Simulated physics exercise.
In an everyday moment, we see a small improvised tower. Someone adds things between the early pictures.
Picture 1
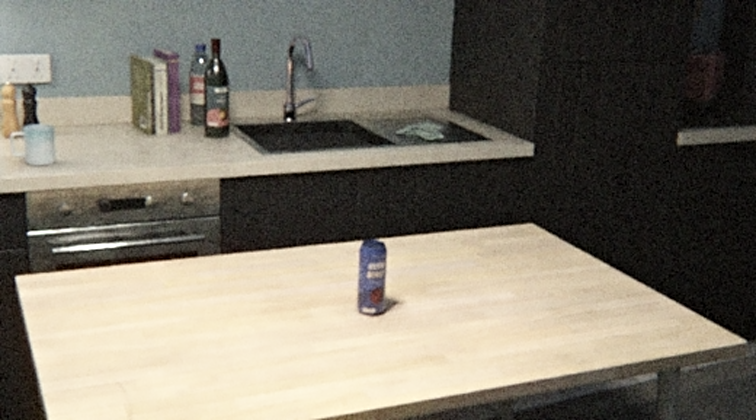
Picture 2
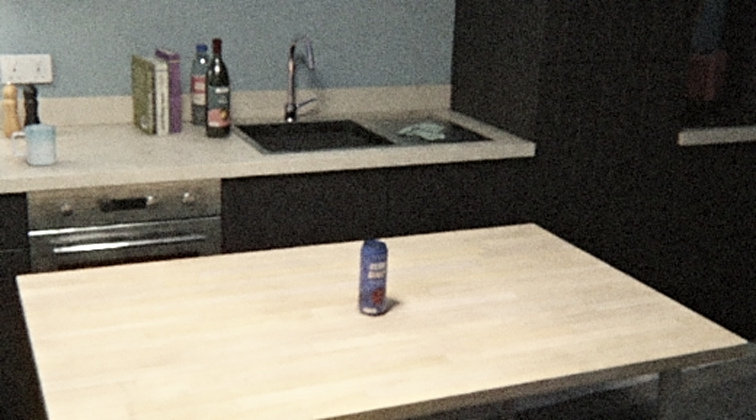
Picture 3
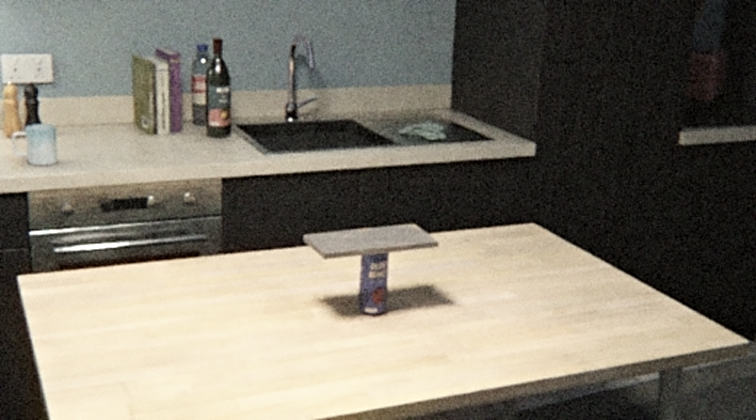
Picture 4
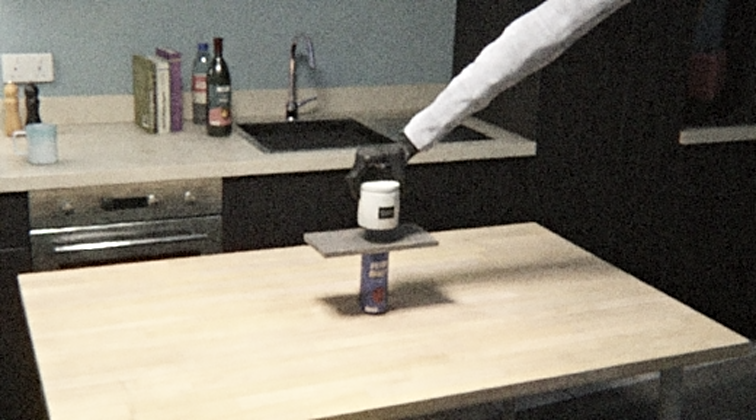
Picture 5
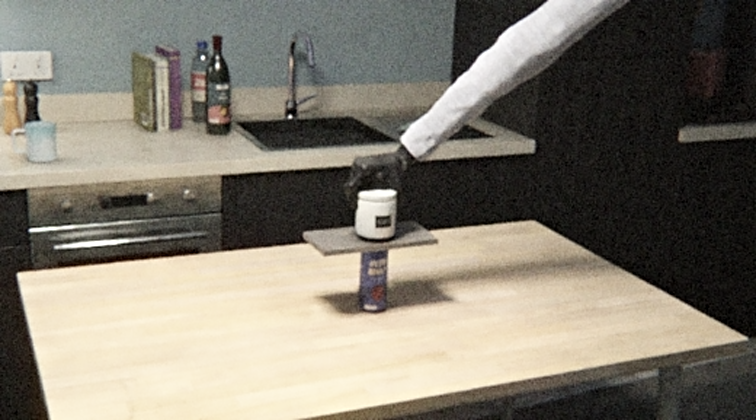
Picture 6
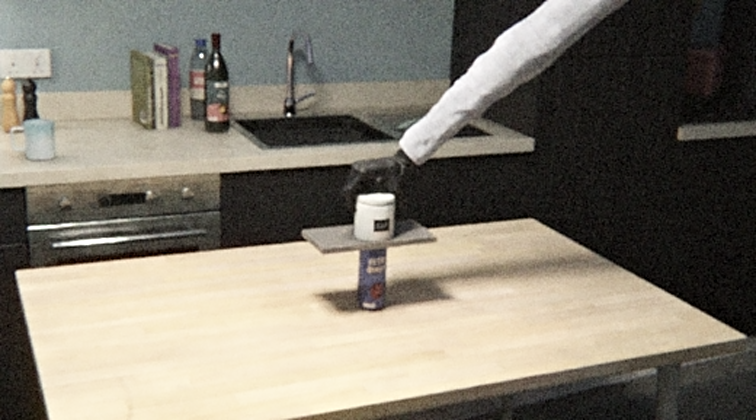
Gloved hand lowering a white jar onto a grey board balanced on a blue can on a wooden kitchen table.
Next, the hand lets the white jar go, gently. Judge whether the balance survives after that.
Stays in place.
Then, 0.20 s on from there, no change.
Then, 0.40 s on from there, white jar resting near (374, 215).
In the end, all 3 unmoved. At the end, from the last picture's camera, white jar near (374, 215). The stack keeps its balance.
